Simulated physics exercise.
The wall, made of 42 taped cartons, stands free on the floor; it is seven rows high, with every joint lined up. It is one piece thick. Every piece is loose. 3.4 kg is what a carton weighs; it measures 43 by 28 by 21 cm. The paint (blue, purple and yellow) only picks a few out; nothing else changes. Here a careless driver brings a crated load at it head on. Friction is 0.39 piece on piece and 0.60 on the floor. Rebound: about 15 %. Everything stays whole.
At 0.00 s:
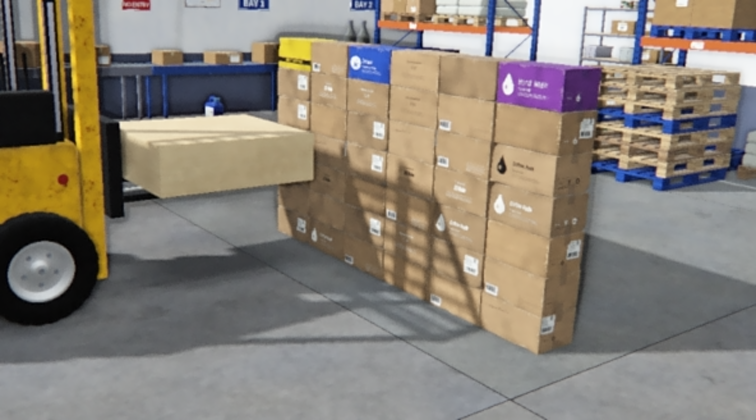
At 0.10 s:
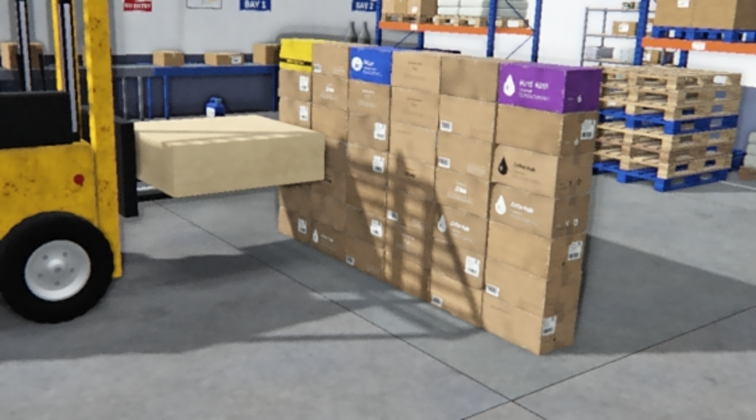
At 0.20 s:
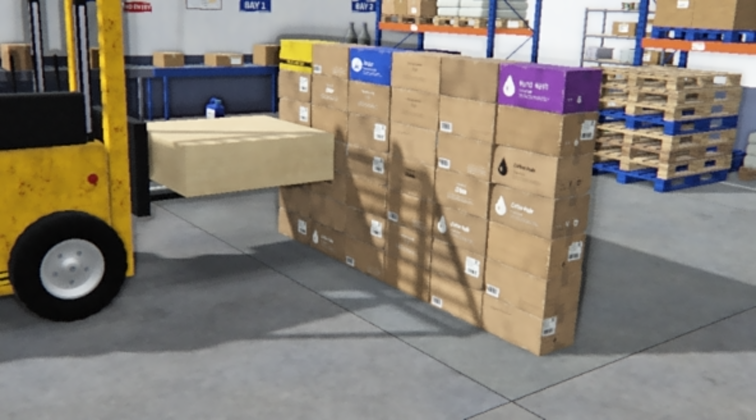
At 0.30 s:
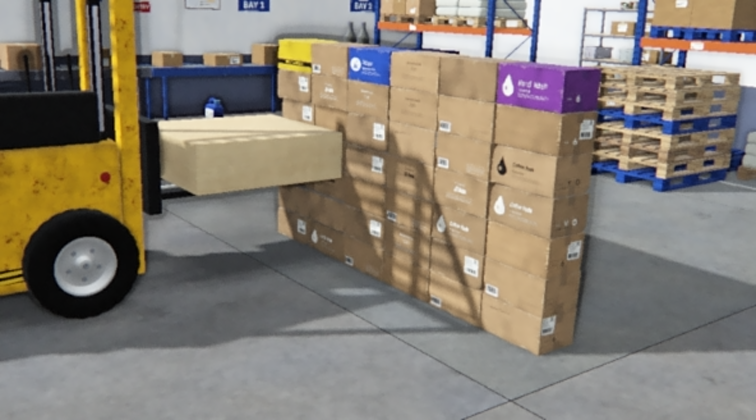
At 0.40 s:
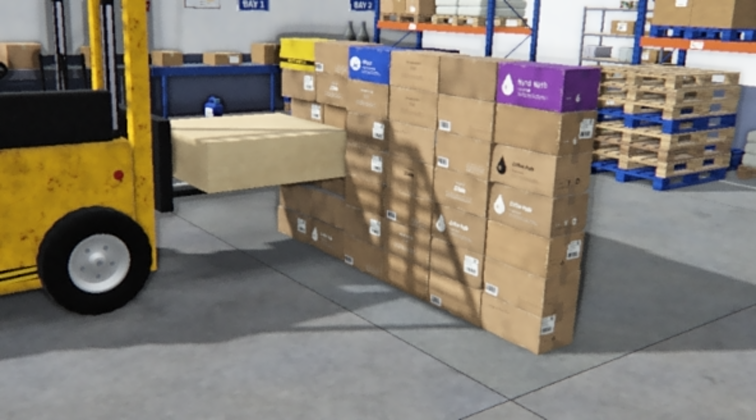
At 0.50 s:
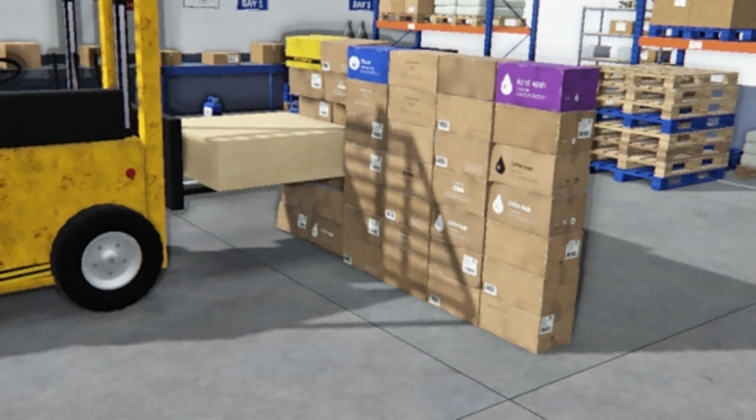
A yellow forklift carrying a pale crated load stands at the left of a warehouse, seen from a fixed, slightly raised view. Before it is a free-standing wall of brown cartons, with a yellow one at the top left, a blue one near it and a purple one at the top right. The forklift rolls rightward, and its load meets the wall's left part and pushes in, shifting and tilting cartons there.
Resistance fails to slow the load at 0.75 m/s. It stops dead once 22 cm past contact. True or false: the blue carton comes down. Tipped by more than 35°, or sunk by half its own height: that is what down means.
False.
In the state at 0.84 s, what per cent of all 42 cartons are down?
It's 0 percent at that point.
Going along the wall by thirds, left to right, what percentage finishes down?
Left 90, middle 0, right 0 per cent.
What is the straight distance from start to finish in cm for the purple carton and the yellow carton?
About: Purple 0, yellow 110.
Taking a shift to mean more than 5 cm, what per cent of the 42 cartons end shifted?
Displaced: 30 %.
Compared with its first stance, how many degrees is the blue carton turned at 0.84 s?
Roughly 0°.
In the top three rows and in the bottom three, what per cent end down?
From the top 30, from the bottom 30 per cent.
After 0.84 s, 1 of the 42 cartons down; blue carton unmoved; yellow carton 18° from how it stood.
After 1.28 s, 14 of the 42 cartons down; blue carton unmoved; yellow carton 68° from how it stood, 90 cm lower.
In the end (4.5 s), 13 of the 42 cartons down; blue carton unmoved; yellow carton on its side; purple carton unmoved. From the last view, middles, blue carton near (385, 64), yellow carton near (364, 172).
